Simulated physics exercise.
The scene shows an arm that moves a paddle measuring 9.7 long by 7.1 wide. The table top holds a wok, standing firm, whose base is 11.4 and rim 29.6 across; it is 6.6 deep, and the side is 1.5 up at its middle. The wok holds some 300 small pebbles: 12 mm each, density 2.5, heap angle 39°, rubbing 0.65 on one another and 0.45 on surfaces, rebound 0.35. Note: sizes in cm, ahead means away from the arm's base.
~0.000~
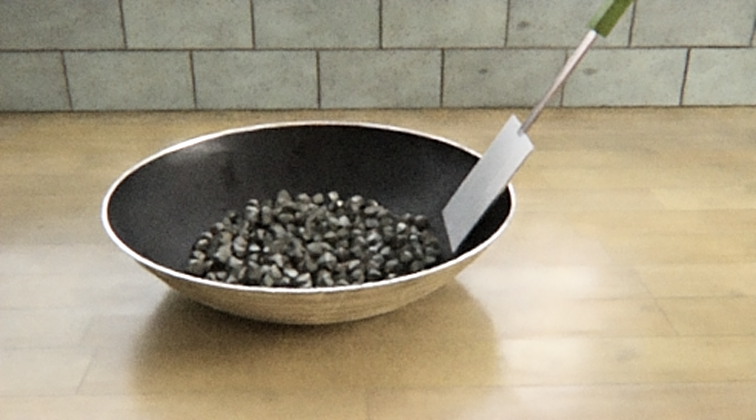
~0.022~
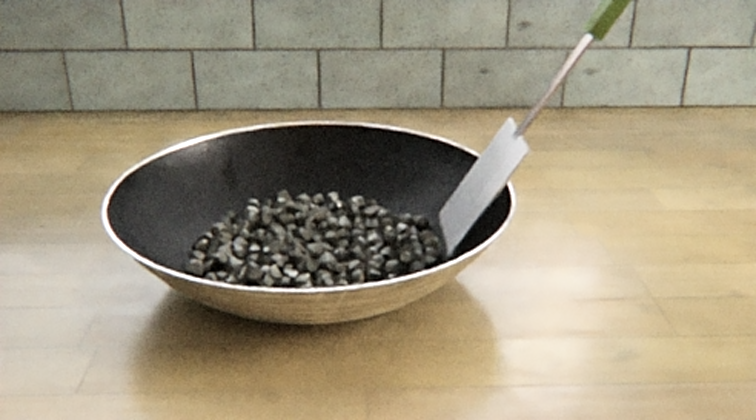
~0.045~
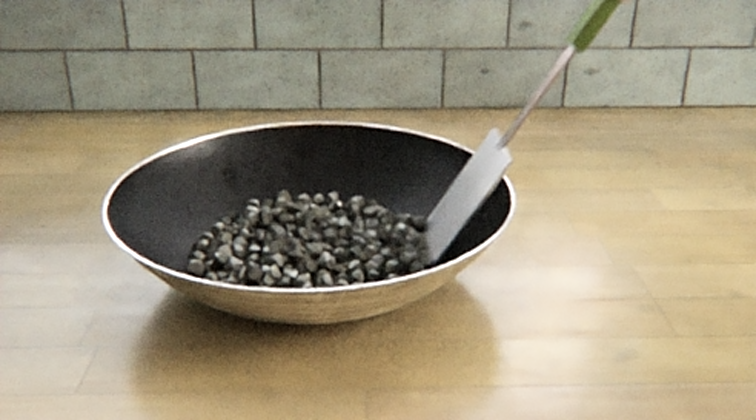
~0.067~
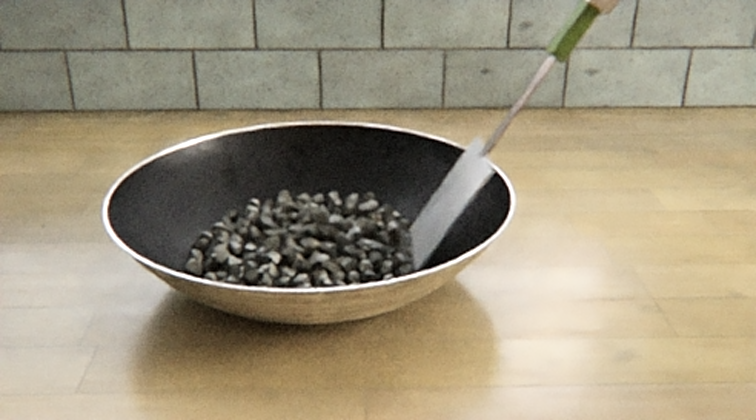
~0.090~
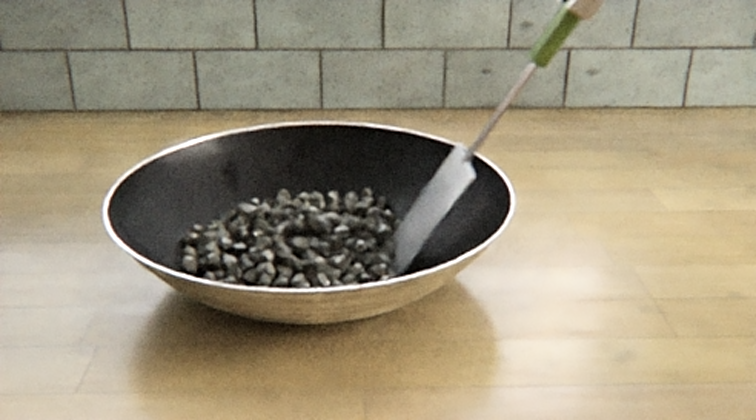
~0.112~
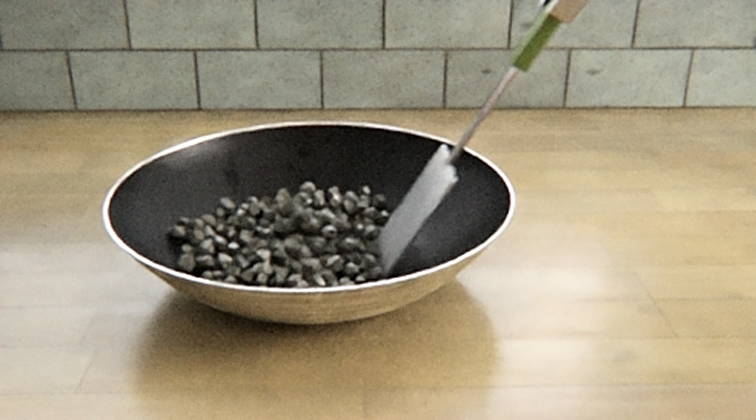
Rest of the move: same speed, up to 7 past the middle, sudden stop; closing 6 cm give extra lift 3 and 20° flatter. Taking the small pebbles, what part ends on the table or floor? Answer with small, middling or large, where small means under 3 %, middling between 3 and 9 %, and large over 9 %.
It is small.
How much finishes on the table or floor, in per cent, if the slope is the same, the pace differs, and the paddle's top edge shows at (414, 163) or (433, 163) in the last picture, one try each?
First try around 0 %, second try around 0 %.
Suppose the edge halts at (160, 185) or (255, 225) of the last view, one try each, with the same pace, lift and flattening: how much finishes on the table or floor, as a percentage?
The two tries give near 20 and near 0 in a hundred.
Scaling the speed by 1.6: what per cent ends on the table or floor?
Roughly 0 percent ends on the table or floor.
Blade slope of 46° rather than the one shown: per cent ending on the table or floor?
Result, estimated: 0 %.
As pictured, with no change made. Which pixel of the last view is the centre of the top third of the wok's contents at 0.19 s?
(230, 232).
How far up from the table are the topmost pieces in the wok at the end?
Close to 6.5 centimetres high.
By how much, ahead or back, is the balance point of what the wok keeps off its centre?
Some 5.5 cm ahead of the centre.
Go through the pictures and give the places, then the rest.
In the first frame, paddle top edge at (523, 131), sloping 58°; upper third of the load around (320, 245), from x 195 to 430, top at y 200; 301 in the wok.
In the second frame, paddle top edge at (519, 134), sloping 58°; upper third of the load around (320, 245), from x 195 to 430, top at y 200.
In the third frame, paddle top edge at (503, 144), sloping 58°; upper third of the load around (319, 245), from x 195 to 425, top at y 200.
In the fourth frame, paddle top edge at (485, 153), sloping 58°; upper third of the load around (315, 238), from x 195 to 410, top at y 200.
In the fifth frame, paddle top edge at (467, 159), sloping 58°; upper third of the load around (298, 233), from x 190 to 405, top at y 195.
In the sixth frame, paddle top edge at (449, 162), sloping 58°; upper third of the load around (282, 230), from x 180 to 405, top at y 190; 301 in the wok.
After 0.19 s, sloping 58°, highest piece 5 above the table; 301 in the wok.
After 0.26 s, sloping 49°, highest piece 6 above the table; 301 in the wok.
After 0.50 s, sloping 38°, highest piece 6 above the table; 301 in the wok.
After 1.55 s, sloping 38°, highest piece 6 above the table; 301 in the wok.
At rest, 301 in the wok. That is 0 % on the table or floor.
